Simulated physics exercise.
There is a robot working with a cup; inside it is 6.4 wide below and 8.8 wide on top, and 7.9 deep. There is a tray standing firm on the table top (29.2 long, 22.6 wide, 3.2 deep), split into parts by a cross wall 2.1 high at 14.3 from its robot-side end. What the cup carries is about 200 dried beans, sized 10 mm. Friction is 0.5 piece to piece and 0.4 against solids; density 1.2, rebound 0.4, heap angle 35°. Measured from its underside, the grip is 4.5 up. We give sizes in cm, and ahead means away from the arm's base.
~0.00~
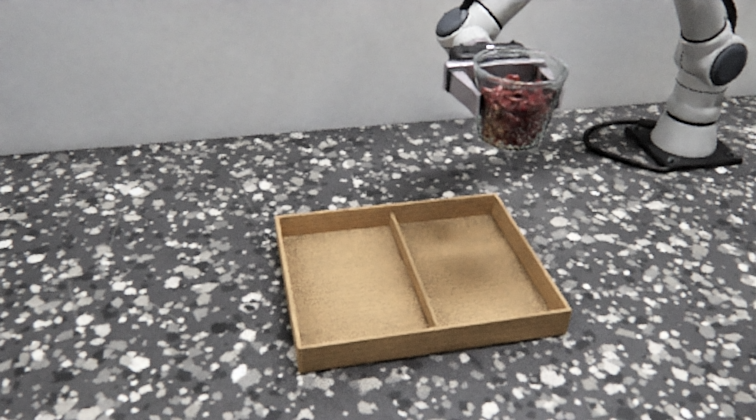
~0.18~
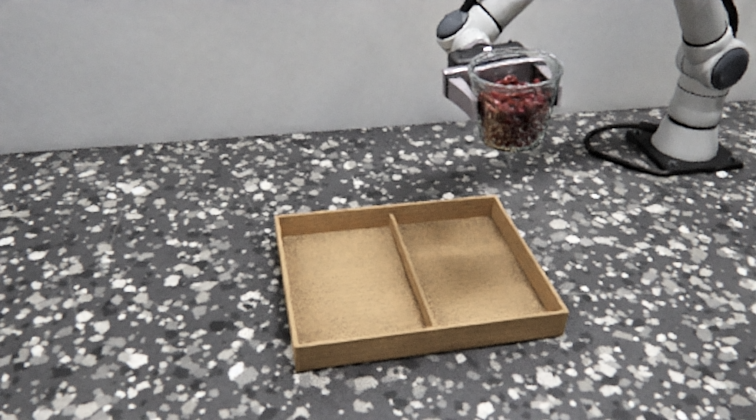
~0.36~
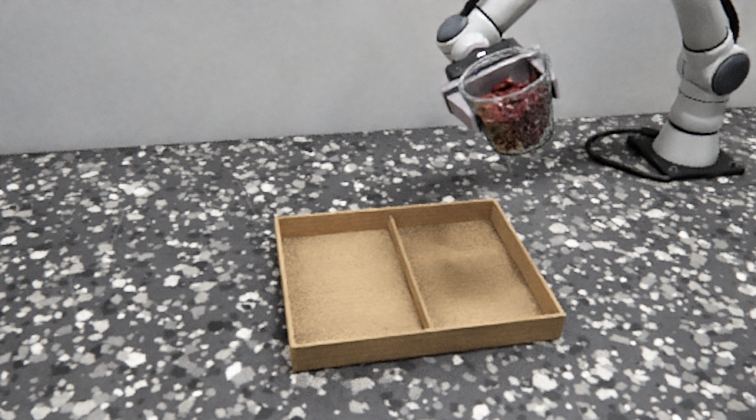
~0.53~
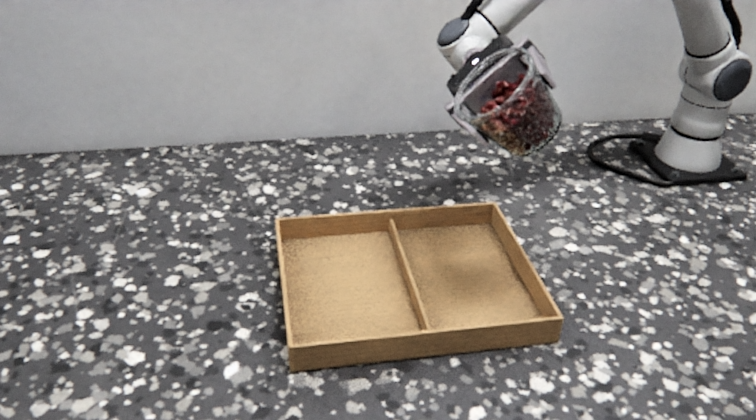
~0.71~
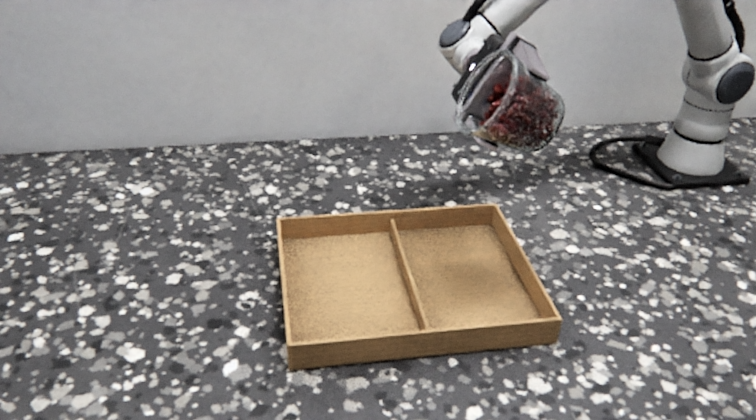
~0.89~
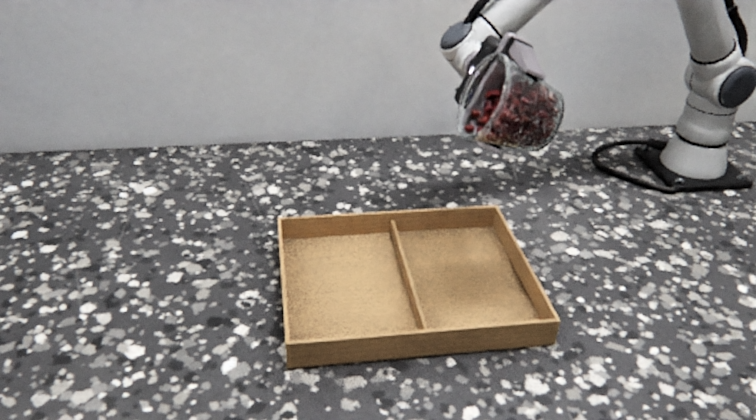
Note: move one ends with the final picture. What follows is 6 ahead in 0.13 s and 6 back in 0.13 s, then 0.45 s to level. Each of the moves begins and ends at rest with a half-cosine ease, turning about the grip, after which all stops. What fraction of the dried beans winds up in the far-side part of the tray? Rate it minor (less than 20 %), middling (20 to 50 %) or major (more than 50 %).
Middling, 20 to 50 %.
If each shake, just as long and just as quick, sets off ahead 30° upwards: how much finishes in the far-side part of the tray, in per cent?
Some 65 in a hundred.
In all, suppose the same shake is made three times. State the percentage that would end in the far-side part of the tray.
In that case, some 55 per cent.
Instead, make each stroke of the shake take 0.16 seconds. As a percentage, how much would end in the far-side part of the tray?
In that case it would be near 20 percent.
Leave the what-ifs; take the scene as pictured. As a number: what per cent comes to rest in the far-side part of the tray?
Estimate: Roughly 35 %.
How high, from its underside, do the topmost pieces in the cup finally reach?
I'd put it at close to 5.0 centimetres.
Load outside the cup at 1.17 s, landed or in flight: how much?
Share gone by then: Close to 50 %.
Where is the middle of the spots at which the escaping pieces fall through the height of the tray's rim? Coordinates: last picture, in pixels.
Close to pixel (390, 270).
After 1.17 s, tilted 67° forward, highest piece 24 above the table; 99 in the cup, 102 in flight or on a rim.
After 1.46 s, tilted 15° forward, highest piece 26 above the table; 90 in the cup, 73 in the far-side part, 36 in the robot-side part, 1 on the table or floor, 1 in flight or on a rim.
After 1.80 s, level, highest piece 24 above the table; 90 in the cup, 73 in the far-side part, 36 in the robot-side part, 2 on the table or floor.
After 2.85 s, level, highest piece 24 above the table; 90 in the cup, 73 in the far-side part, 36 in the robot-side part, 2 on the table or floor.
At rest, 90 in the cup, 73 in the far-side part, 36 in the robot-side part, 2 on the table or floor. That is 36 % in the far-side part of the tray.
